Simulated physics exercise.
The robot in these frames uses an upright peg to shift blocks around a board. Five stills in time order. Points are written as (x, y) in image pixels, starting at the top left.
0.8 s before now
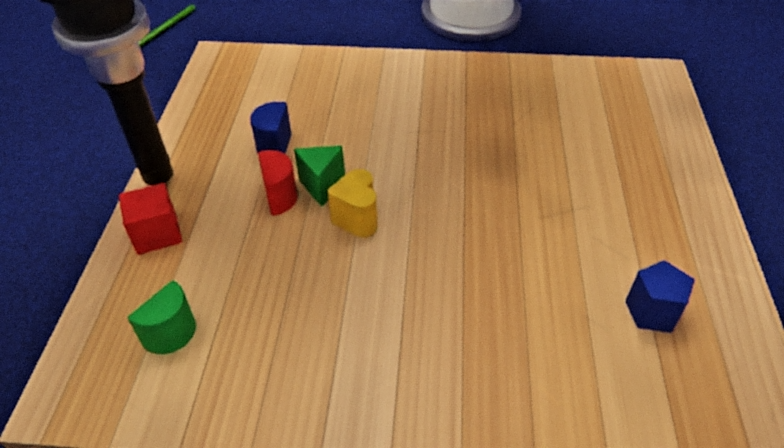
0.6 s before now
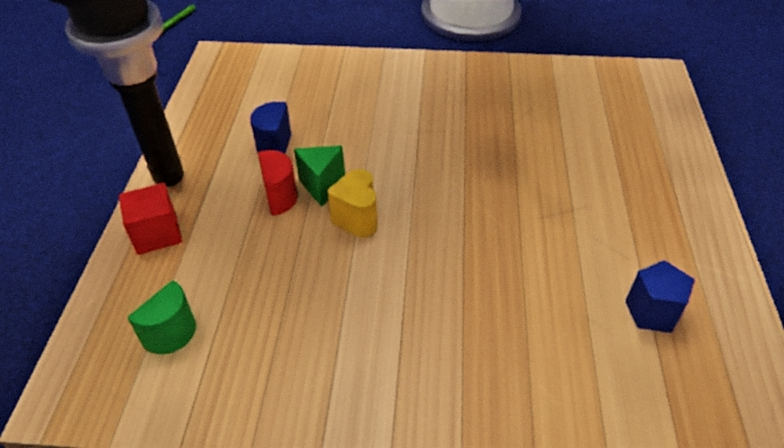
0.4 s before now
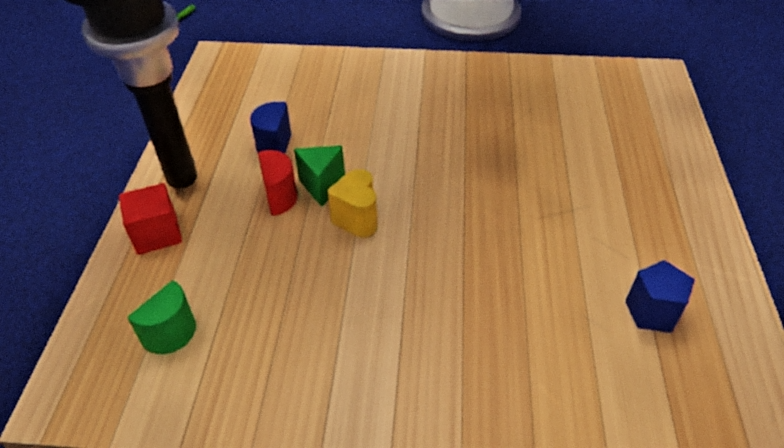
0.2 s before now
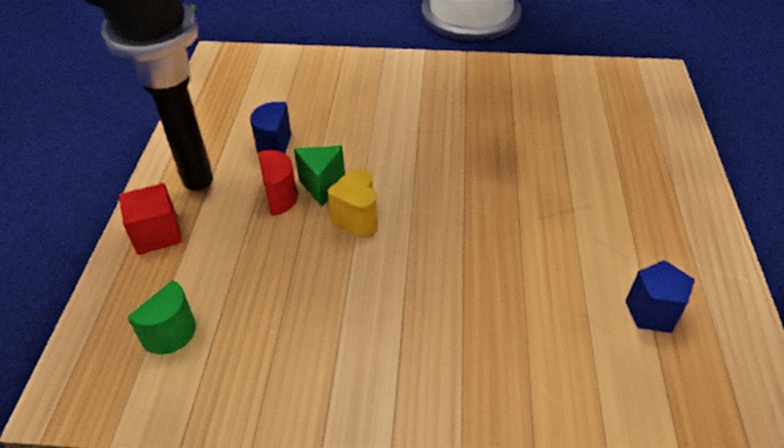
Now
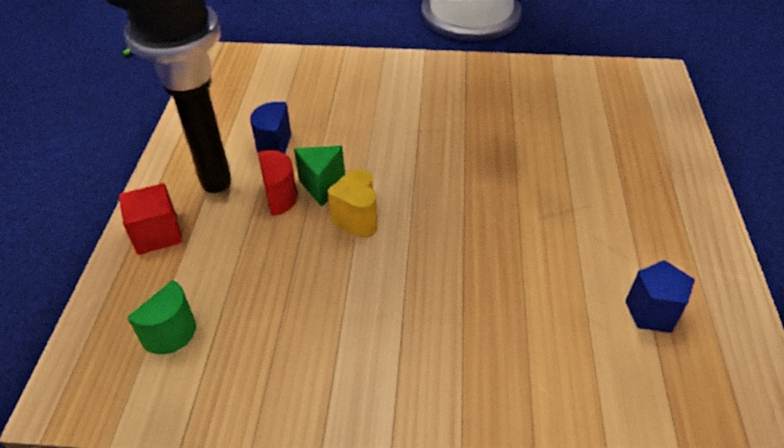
A black upright peg moving a short way right above a red cube, while the colored blocks on the wooden board stay still.
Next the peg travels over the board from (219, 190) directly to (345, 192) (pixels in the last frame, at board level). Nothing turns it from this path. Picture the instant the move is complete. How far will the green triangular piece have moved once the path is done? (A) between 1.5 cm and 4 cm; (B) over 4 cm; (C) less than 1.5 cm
B: Over 4 cm.
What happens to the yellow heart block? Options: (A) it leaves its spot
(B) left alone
My pick is A.
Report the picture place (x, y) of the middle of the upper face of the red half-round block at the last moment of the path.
About (365, 174).
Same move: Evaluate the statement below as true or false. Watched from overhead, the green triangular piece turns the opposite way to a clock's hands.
That statement is accurate.
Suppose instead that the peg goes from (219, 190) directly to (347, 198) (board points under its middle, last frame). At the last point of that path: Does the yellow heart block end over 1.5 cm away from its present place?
Yes, I think so.
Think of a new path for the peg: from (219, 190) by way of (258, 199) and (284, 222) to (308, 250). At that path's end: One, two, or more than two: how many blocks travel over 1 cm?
Once the path ends, one block will have shifted.
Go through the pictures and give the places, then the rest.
In the first frame, peg's lower end at (158, 176); blue half-round block at (268, 115); red half-round block at (274, 165); green triangular piece at (318, 156); yellow heart block at (355, 188).
In the second frame, peg at (169, 177); blocks still.
In the third frame, peg at (182, 179); blocks still.
In the fourth frame, peg at (198, 181); blocks still.
In the fifth frame, peg at (217, 183); blue half-round block at (268, 115); red half-round block at (274, 165); green triangular piece at (318, 156); yellow heart block at (355, 188).
What follows on the original path. One third of the way, peg at (260, 183); red half-round block at (284, 166), turned 20° clockwise.
Two thirds of the way, peg at (302, 184); red half-round block at (323, 170), turned 40° clockwise; green triangular piece at (352, 152).
At the end, peg at (344, 185); blue half-round block still; red half-round block at (365, 174), turned 55° clockwise; green triangular piece at (379, 146), turned 30° anticlockwise; yellow heart block at (380, 199), turned 30° clockwise.
